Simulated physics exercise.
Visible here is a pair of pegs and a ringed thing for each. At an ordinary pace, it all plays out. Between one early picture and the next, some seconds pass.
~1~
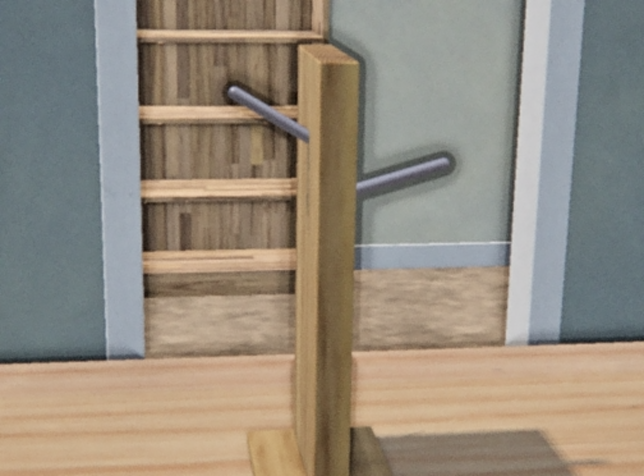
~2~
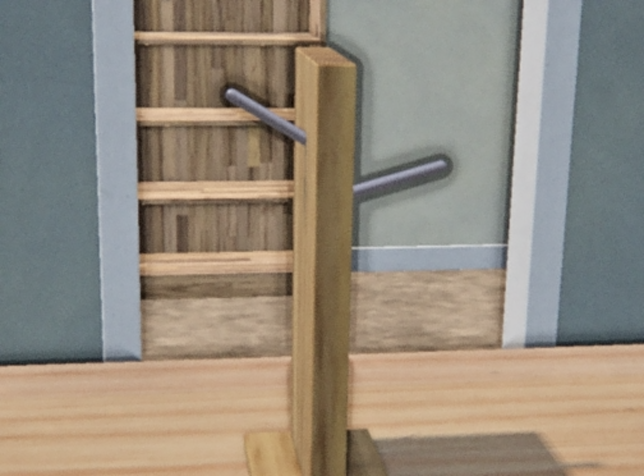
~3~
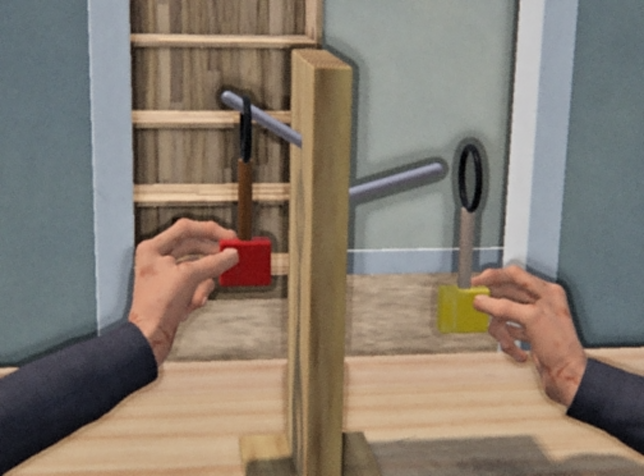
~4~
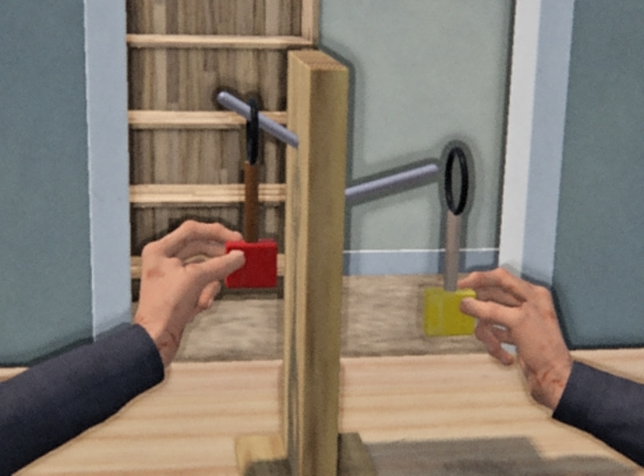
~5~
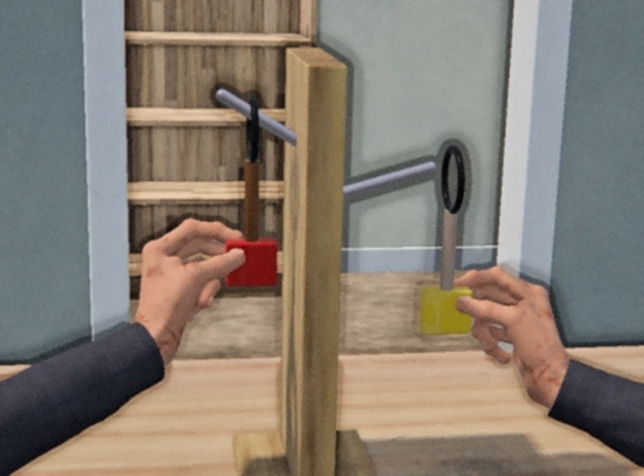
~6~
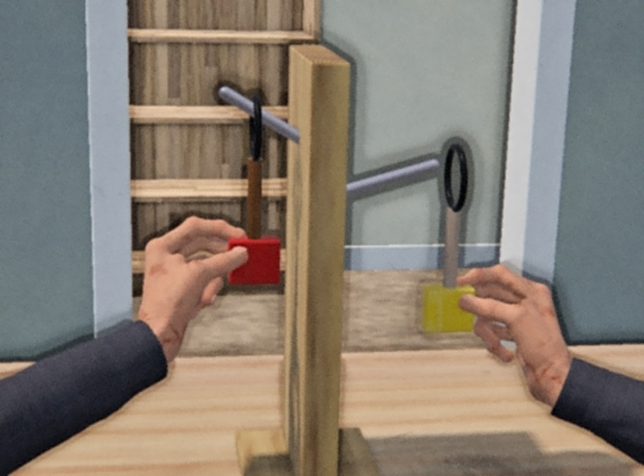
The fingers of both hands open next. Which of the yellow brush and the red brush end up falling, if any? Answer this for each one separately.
My prediction: The yellow brush does not hold; the red brush keeps its place.
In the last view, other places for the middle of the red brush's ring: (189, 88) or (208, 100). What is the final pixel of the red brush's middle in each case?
Final rest: (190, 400), then (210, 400).
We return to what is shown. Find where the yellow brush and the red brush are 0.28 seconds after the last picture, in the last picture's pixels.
They should be near (445, 363) and (277, 212).
Then, 0.12 s later than the last frame, yellow brush shifted a little near (450, 268); red brush tilted by 9° near (265, 203).
Then, 0.18 s later than the last frame, yellow brush dropping near (447, 329); red brush tilted by 8° near (273, 208).
Then, 0.28 s later than the last frame, yellow brush fallen near (445, 363); red brush tilted by 10° near (277, 212).
When it is over, the yellow brush falls off, near (444, 386); the red brush stays on its peg, near (280, 213).
